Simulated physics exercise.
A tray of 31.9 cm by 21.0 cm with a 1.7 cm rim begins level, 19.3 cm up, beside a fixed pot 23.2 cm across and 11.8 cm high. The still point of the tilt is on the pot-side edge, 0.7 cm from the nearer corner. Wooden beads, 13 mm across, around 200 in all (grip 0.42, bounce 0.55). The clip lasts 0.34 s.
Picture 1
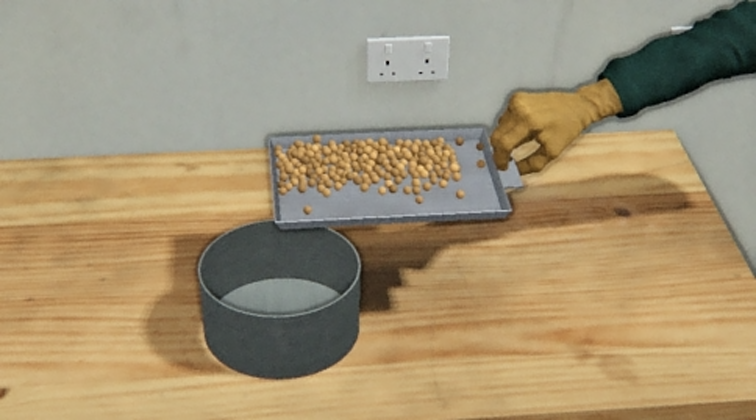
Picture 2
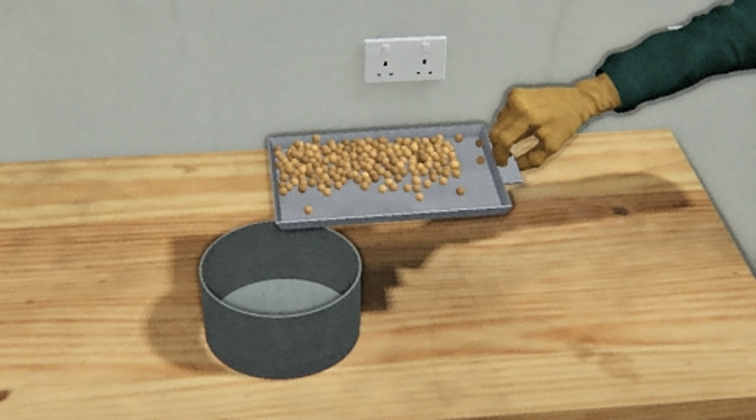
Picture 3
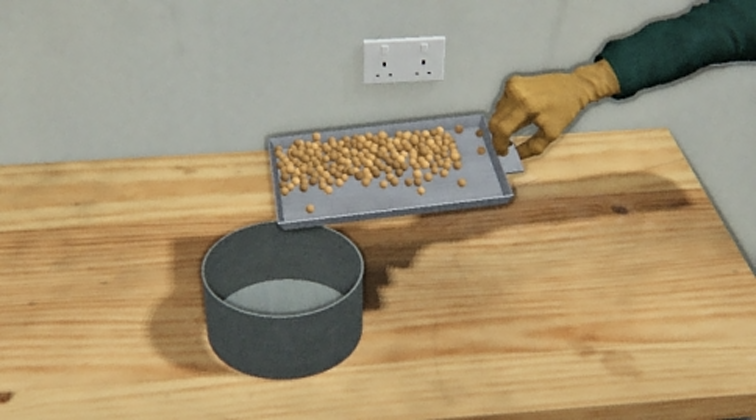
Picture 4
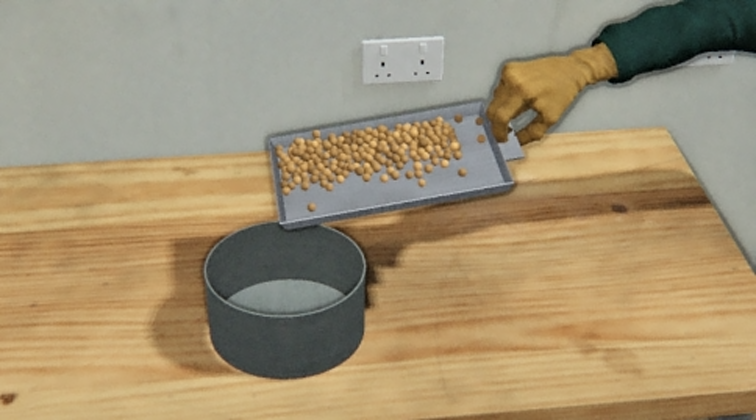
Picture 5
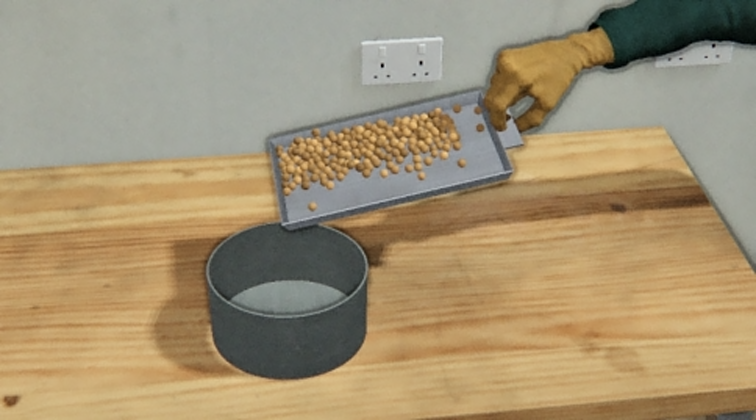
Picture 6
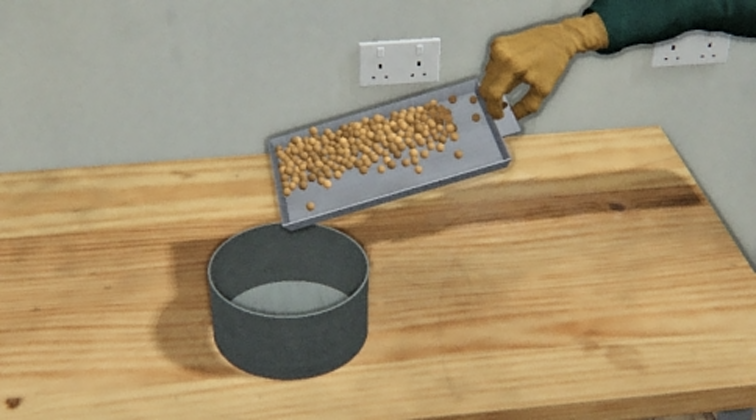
A gloved hand raises the right end of a tray of wooden beads, tilting it left.
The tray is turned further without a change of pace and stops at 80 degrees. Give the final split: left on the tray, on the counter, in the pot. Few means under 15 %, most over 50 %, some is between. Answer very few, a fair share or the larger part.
Tray very few, counter a fair share, pot the larger part.
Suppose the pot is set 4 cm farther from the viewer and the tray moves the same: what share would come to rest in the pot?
It would be near 80 per cent.
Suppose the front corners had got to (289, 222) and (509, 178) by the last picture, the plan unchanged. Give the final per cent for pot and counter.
Pot 100, counter 0.
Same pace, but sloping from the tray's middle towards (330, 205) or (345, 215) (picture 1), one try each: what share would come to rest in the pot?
About 100 and 100 per cent.
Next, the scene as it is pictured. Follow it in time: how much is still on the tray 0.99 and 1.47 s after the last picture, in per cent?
In turn: 40, 0.
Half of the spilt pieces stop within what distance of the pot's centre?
About 22 cm.
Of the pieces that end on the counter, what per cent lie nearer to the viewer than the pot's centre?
Roughly 0 per cent.
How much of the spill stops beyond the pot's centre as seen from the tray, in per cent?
Roughly 90 per cent.
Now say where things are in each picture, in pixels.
In the first picture, tray tilt 0 degrees, front corners at (281, 219) and (505, 207); middle of the pieces at (368, 163); pot at (280, 265).
In the second picture, tray tilt 1 degrees, front corners at (282, 219) and (505, 203); middle of the pieces at (368, 162).
In the third picture, tray tilt 4 degrees, front corners at (283, 219) and (506, 193), lowest corner left front; middle of the pieces at (369, 157).
In the fourth picture, tray tilt 8 degrees, front corners at (285, 219) and (507, 180), lowest corner left front; middle of the pieces at (369, 152).
In the fifth picture, tray tilt 11 degrees, front corners at (287, 220) and (507, 169), lowest corner left front; middle of the pieces at (369, 147).
In the sixth picture, tray tilt 15 degrees, front corners at (288, 221) and (505, 157), lowest corner left front; middle of the pieces at (367, 143); pot at (289, 267).
Then, 0.59 s after the last picture, tilt 45 degrees; the tray holds 95 %, the pot 0 %.
Then, 0.99 s after the last picture, tilt 66 degrees; the tray holds 40 %, the pot 30 %.
Then, 1.47 s after the last picture, tilt 80 degrees; the tray holds 0 %, the pot 60 %.
In the end, tray 0 %, counter 35 %, pot 65 %.
